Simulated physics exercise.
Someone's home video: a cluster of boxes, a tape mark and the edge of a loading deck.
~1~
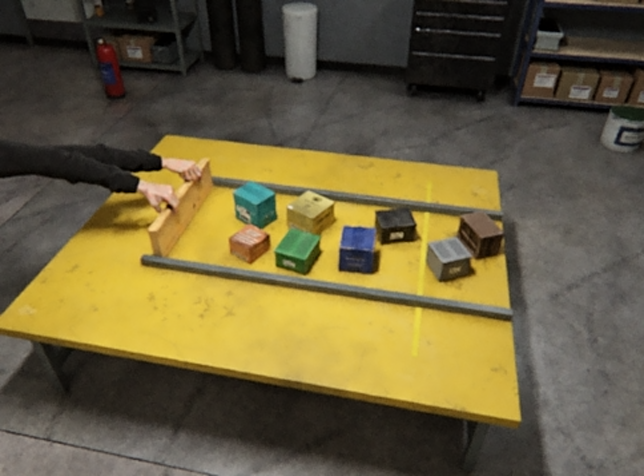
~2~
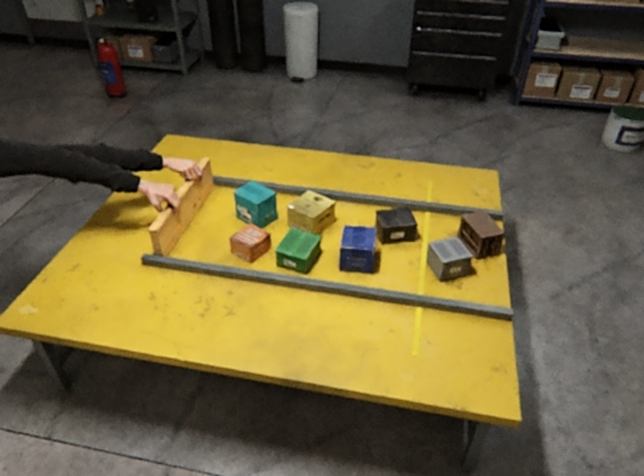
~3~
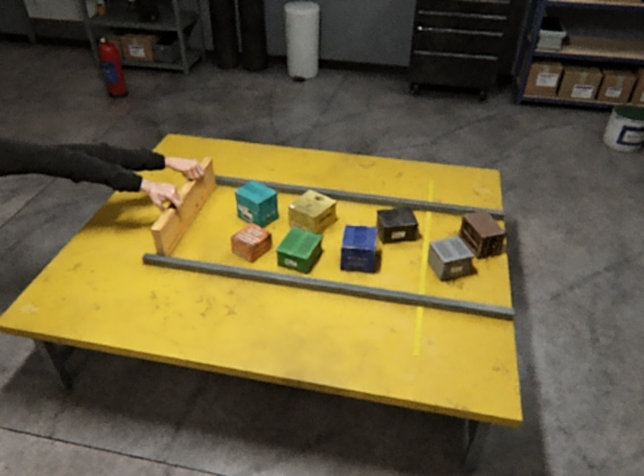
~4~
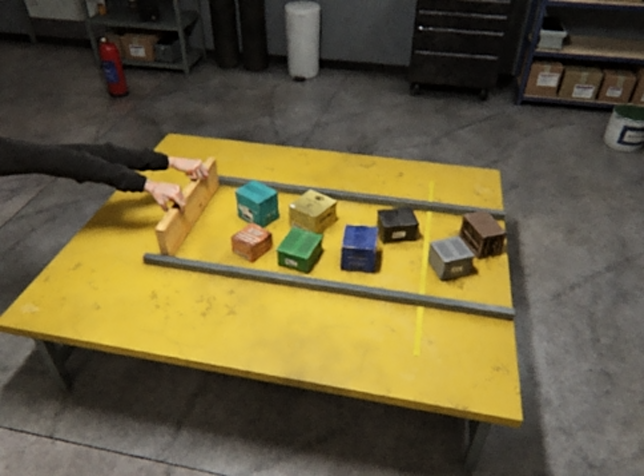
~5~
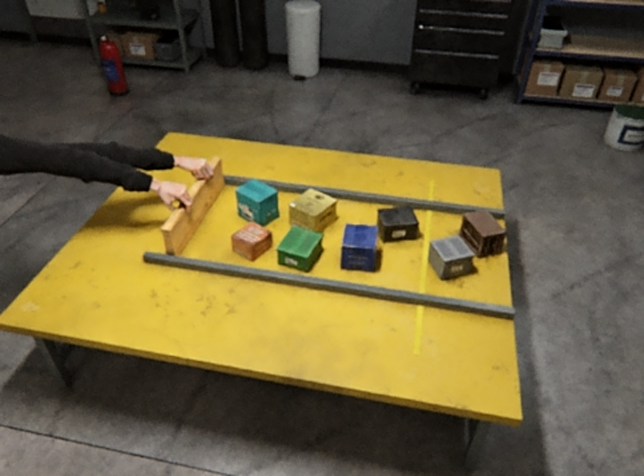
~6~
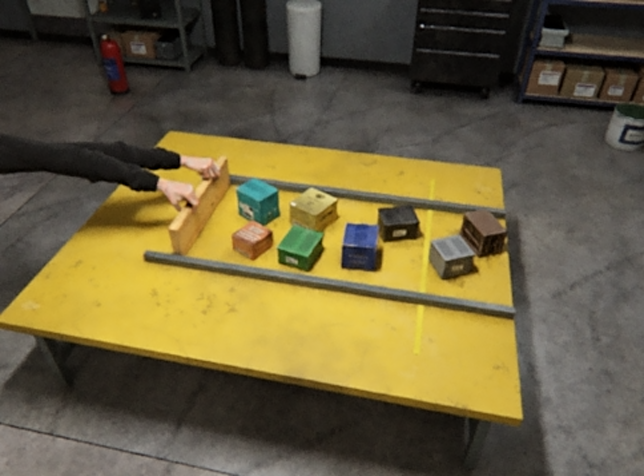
We see a pair of hands slide a wooden plank slightly to the right between two rails on a yellow table, toward a cluster of colored boxes, which stay still around a bright tape line near the table's right edge.
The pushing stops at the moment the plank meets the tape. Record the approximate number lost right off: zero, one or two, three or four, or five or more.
Number lost: Three or four.
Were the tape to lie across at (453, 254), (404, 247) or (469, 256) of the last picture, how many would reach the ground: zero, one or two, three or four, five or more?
Going through the places as listed, I'd say five or over, then one or two, then more than four.
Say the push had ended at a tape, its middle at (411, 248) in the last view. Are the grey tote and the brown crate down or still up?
Lab note: Grey tote ends up below; brown crate ends up below.
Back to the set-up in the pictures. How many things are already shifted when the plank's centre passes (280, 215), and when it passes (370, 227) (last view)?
Note: First position 4; second position 8.
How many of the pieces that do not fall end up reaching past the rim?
Expected count: 1.
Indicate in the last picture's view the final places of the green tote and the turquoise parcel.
Final positions: Near (475, 271); near (448, 222).
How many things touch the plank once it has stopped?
2 in contact.
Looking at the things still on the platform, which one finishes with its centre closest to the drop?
Blue box.
A little later, none off yet; brown crate at rest near (483, 233); grey tote at rest near (450, 257); black tote at rest near (398, 224).
Next, none off yet; brown crate at rest near (483, 233); grey tote at rest near (450, 257); black tote shifted a little near (418, 229).
Later still, none off yet; brown crate shifted about its own width near (508, 236); grey tote shifted about its own width near (498, 268); black tote shifted well along near (475, 238).
When it is over, the number that fall off is three or four; down, black tote, grey tote and brown crate.
